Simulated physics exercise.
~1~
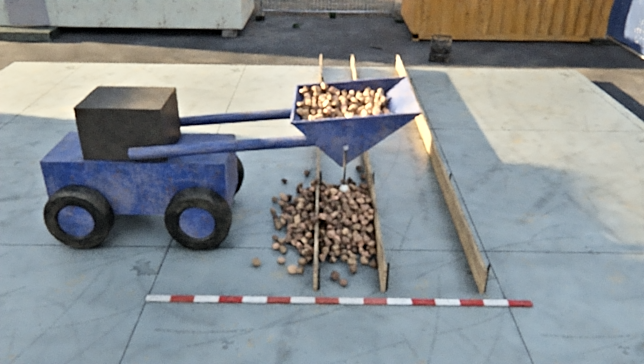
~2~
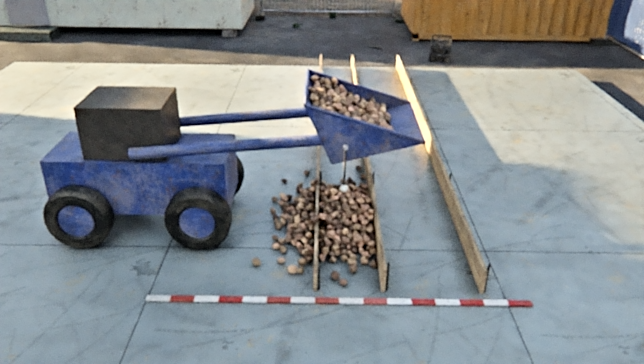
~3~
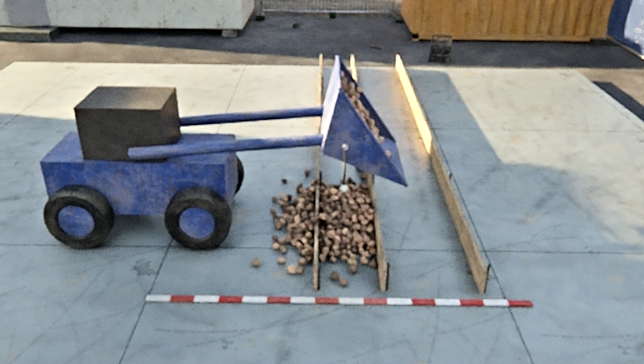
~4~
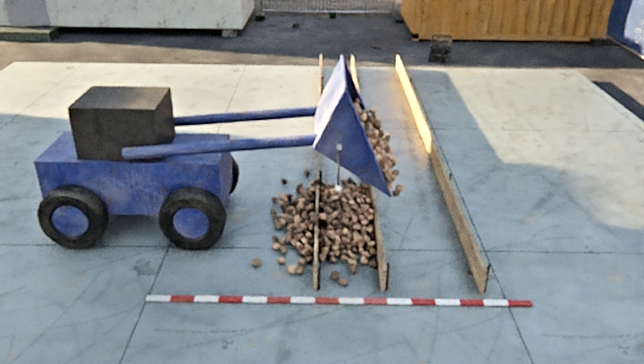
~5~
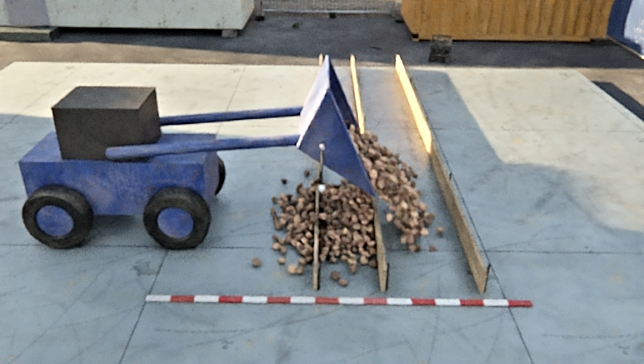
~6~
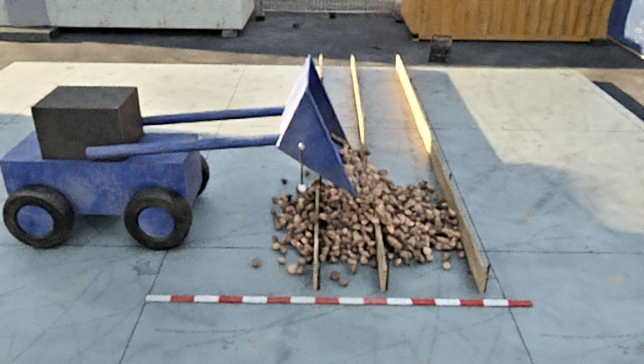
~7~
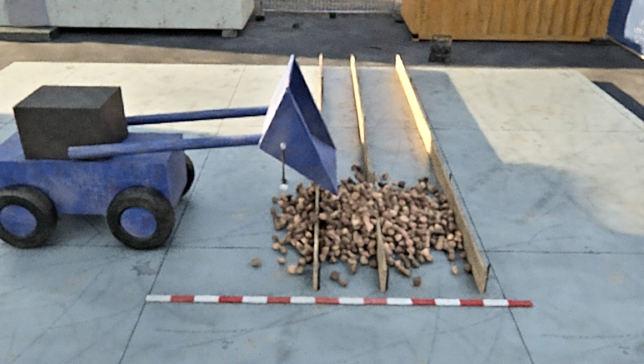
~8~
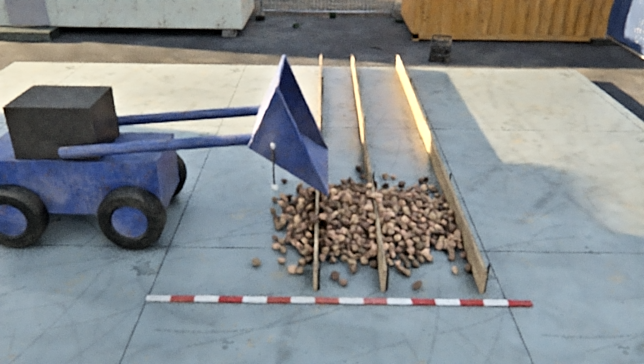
A blue loader tips its bucket of stones between the planks and backs away left.
